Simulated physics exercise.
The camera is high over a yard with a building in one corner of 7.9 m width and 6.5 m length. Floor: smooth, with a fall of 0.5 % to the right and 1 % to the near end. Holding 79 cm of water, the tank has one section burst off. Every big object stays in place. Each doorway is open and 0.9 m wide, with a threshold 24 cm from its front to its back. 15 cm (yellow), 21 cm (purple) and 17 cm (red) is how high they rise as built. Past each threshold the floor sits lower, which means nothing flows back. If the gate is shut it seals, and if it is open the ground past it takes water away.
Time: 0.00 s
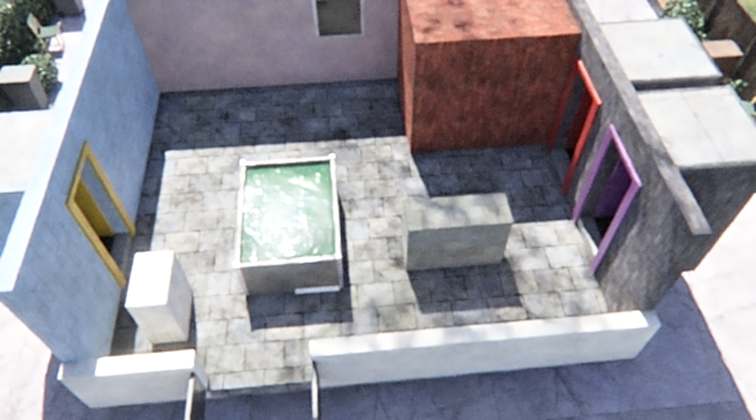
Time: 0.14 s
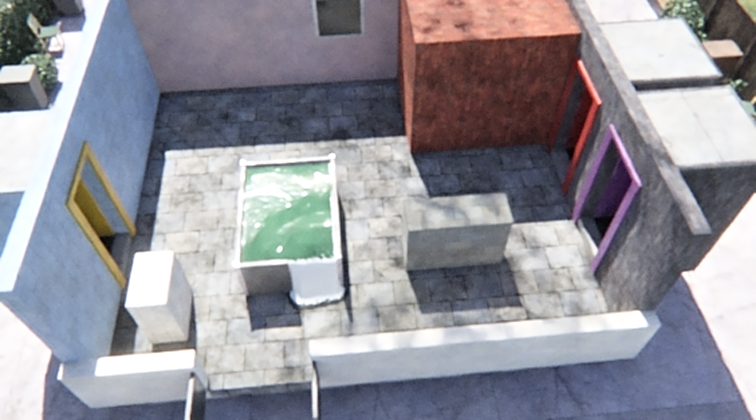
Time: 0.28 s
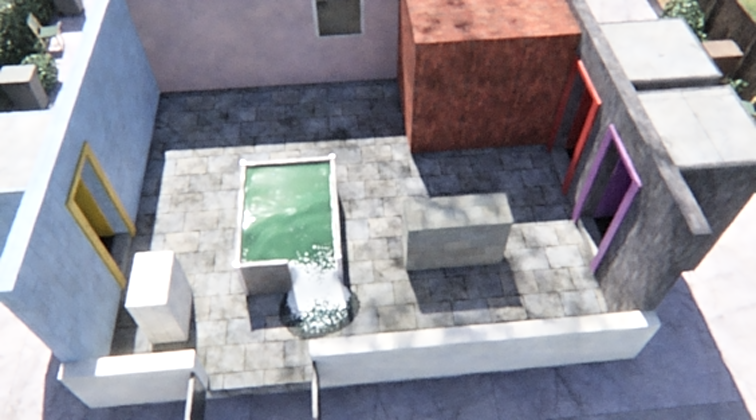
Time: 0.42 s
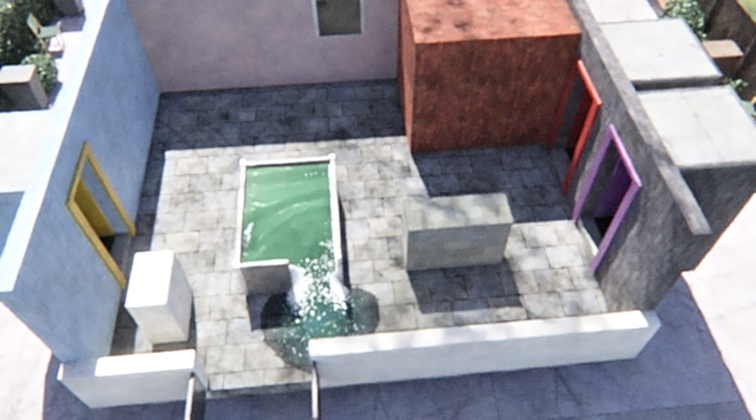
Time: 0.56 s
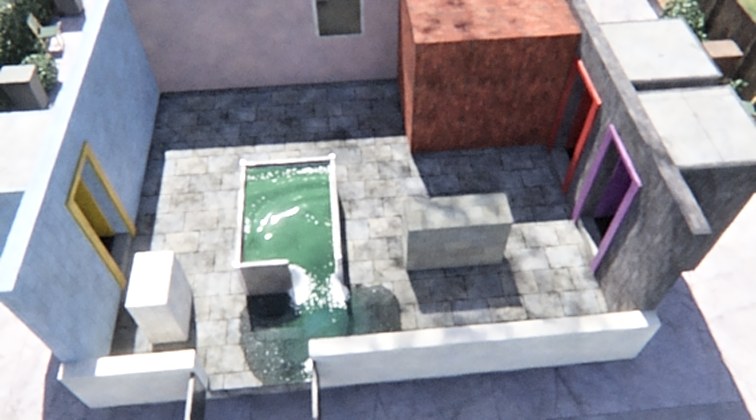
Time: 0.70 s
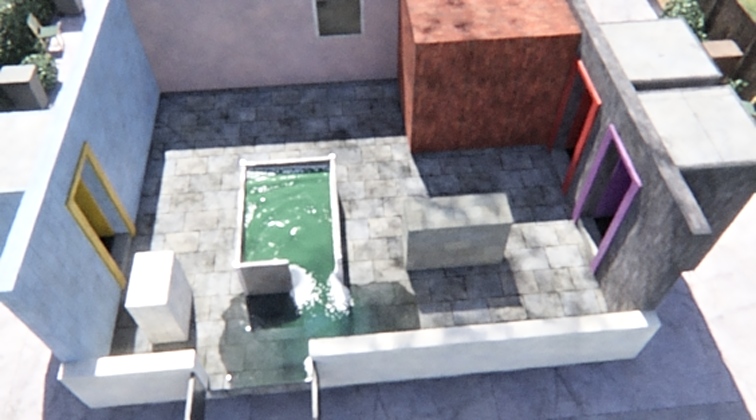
To begin with, green water sits still in a rectangular tank in a walled yard with yellow, red and purple doorways. Part of the tank's near side opens and water pours out, foaming onto the paving. The wet patch then spreads toward the low front wall and sideways, while the tank's level drops slightly.
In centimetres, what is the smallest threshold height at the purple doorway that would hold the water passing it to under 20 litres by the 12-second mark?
Close to 11.5 cm is just enough.
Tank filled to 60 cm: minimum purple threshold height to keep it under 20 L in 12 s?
Roughly 8.0 centimetres would do it.
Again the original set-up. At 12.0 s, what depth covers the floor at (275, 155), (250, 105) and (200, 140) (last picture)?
Around 2 cm, 0 cm and 1 cm.
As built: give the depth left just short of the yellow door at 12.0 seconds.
Depth: Near 0.0 cm.
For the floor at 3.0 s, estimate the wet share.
The wet part is about 25 per cent.
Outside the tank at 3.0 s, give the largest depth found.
Max depth: Around 28 cm.
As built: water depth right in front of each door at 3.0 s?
In cm: Yellow 0, purple 17, red 1.
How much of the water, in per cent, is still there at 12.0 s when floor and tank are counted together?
Roughly 58 %.
After 1.4 s water covers 15 % of the floor, deepest (46 cm) near (334, 363); it has not reached the purple door.
After 3.0 s water covers 25 % of the floor, deepest (28 cm) near (333, 352); 17 cm at the purple door, 0 litres in over its 21 cm threshold.
After 12.0 s water covers 55 % of the floor, deepest (10 cm) near (346, 362); 8 cm at the purple door, 0 litres in over its 21 cm threshold.
At the purple door as built, the water arrived by 2.4 s and peaked near 20 cm at 3.2 s.
With a threshold of 10 cm, 35 litres would have come in within the 12 s; with 13.5 cm, 11 litres. So under 20 litres takes about 11.5 cm.
